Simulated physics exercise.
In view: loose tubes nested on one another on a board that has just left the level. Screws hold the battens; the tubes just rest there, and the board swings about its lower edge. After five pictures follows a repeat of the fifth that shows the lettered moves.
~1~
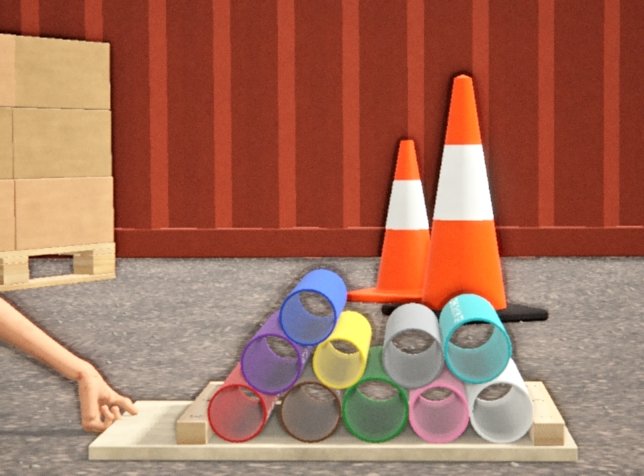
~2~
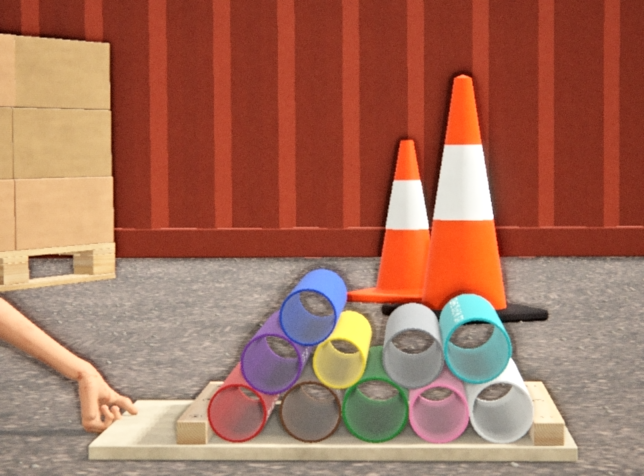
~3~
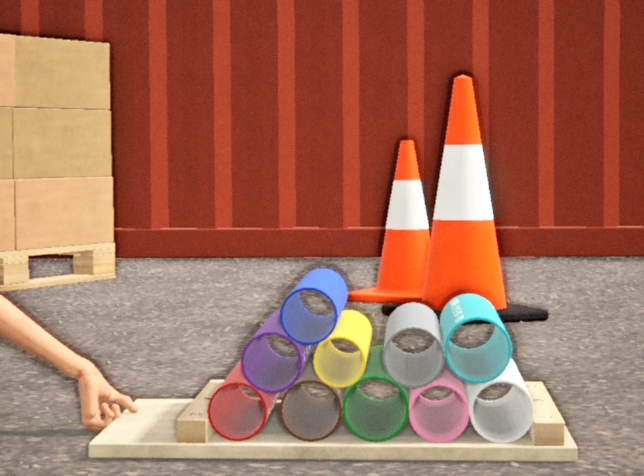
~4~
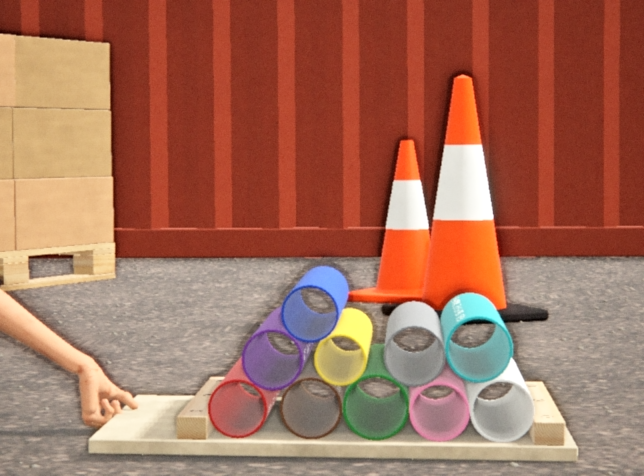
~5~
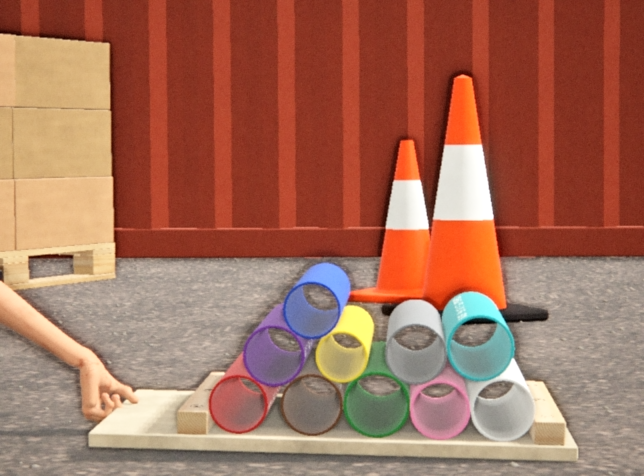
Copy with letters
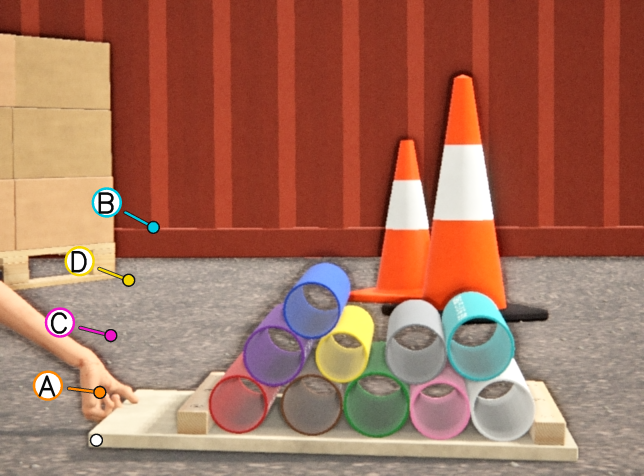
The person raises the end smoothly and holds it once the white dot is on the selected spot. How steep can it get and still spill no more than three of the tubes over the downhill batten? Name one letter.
The answer is mark B.
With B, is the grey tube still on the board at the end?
No, with B.
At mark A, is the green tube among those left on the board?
Yes, with A.
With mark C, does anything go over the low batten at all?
At C: No.
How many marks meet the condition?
The number is four.
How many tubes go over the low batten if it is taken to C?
It comes to none.
On the copy, A at (100, 392); B at (153, 227); C at (111, 335); D at (129, 280); the white dot at (97, 440).
On B. First, board at 17°.
Then, board at 28°.
Finally, board at 28°, two over the low batten (grey, turquoise).
By contrast, A none over the low batten; C none over the low batten; D one over the low batten (turquoise).
